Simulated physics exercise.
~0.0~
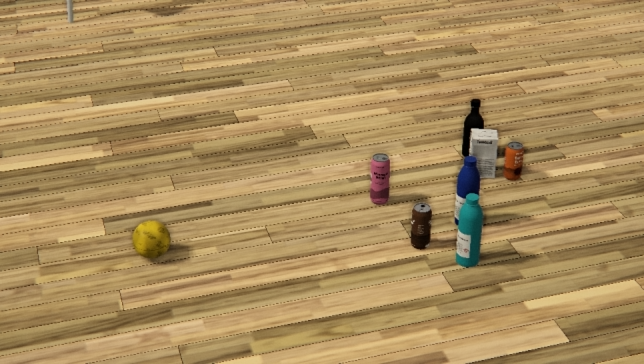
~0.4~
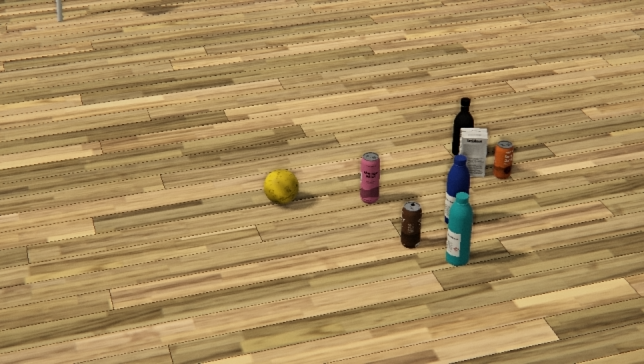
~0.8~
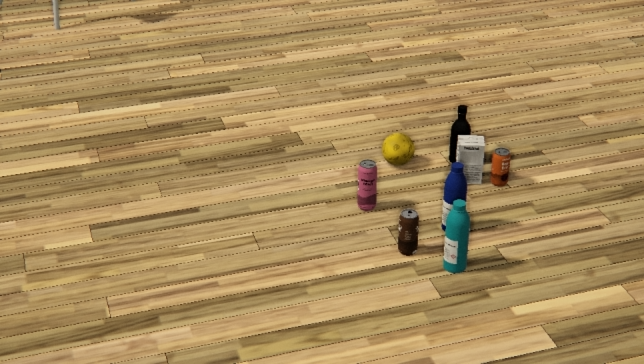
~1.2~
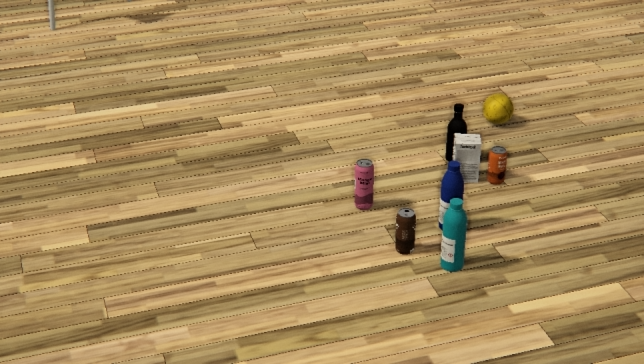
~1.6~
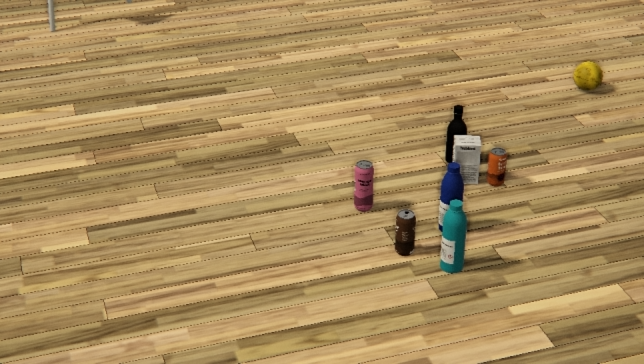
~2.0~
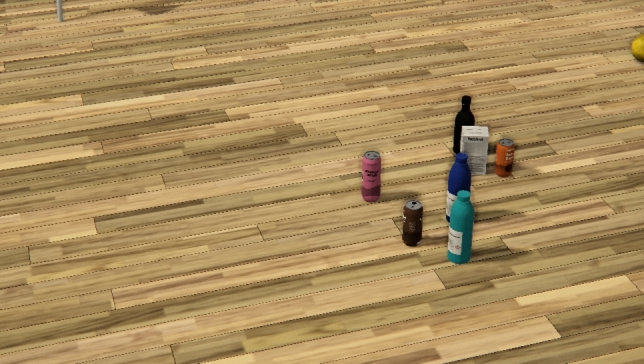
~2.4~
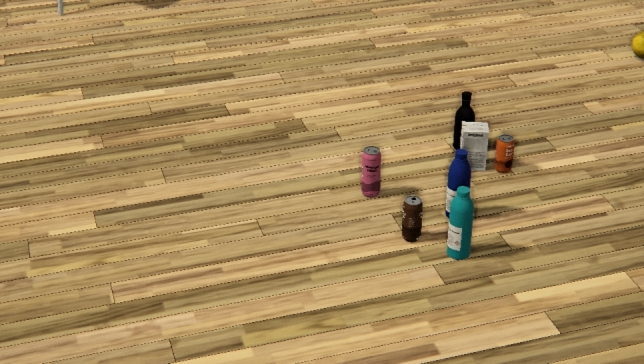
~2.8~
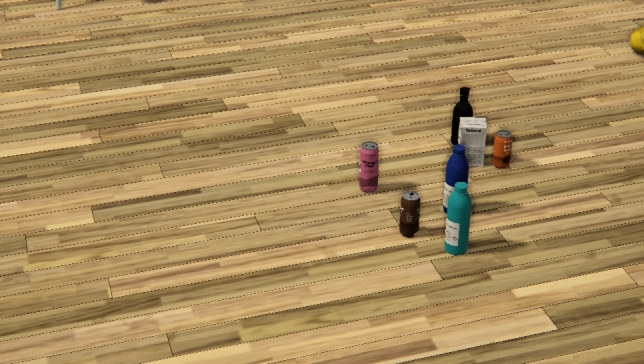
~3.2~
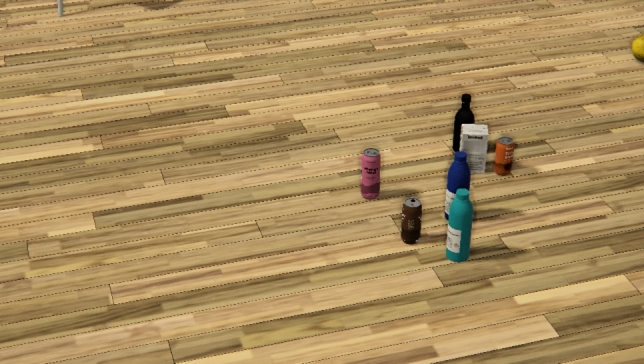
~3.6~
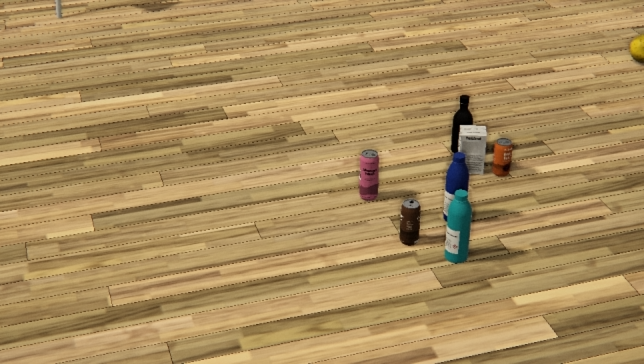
A yellow ball rolled from the left across the wooden floor, passing behind the pink can and the standing group of bottles, cans and a white carton without knocking any over, and came to rest at the far right edge, partly out of view.
